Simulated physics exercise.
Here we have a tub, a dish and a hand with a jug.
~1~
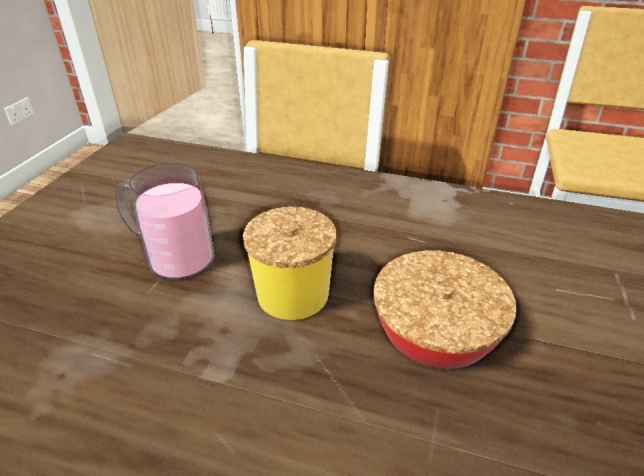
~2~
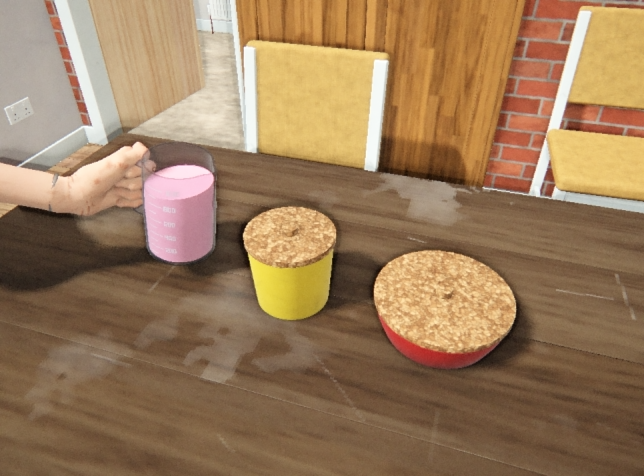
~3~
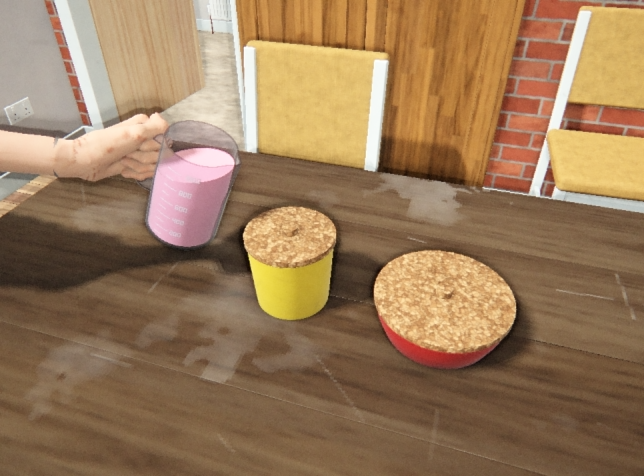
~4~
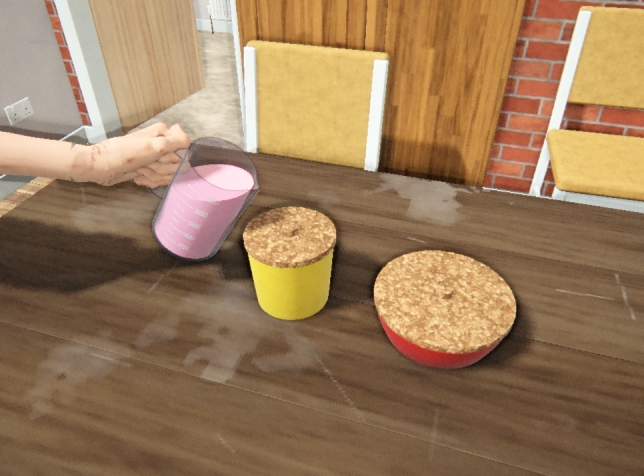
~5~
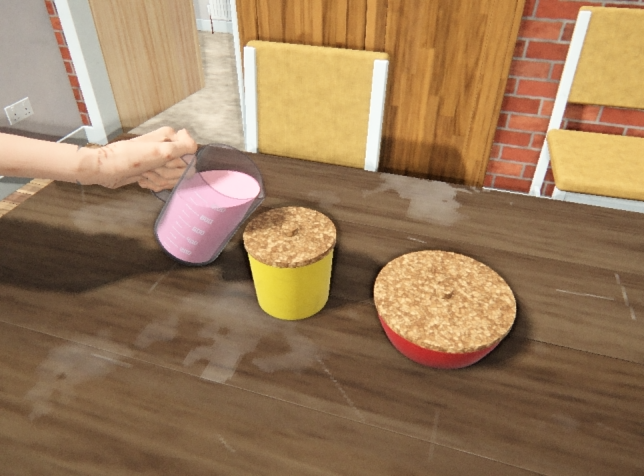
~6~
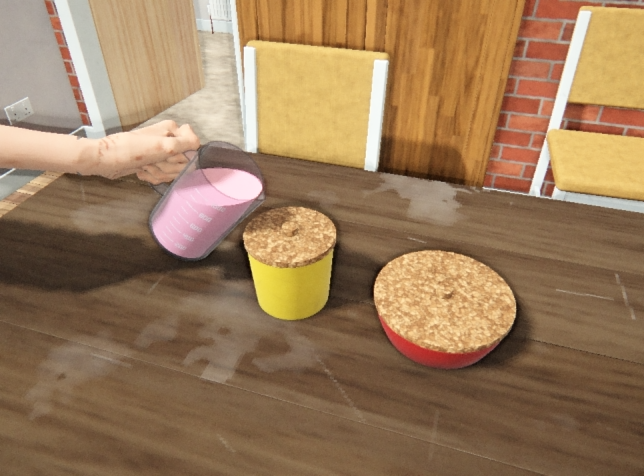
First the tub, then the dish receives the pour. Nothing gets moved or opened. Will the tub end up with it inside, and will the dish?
The tub ends up without any. The dish ends up without any.
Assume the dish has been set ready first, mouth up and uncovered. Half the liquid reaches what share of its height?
About 50 percent of its height.
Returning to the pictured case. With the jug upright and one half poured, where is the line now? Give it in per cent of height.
35 per cent, roughly.
Soon after, it hits the lid of the tub and runs off.
Later, it hits the lid of the dish and runs off.
In the end, the tub is empty, in a puddle; the dish is empty, in a puddle.
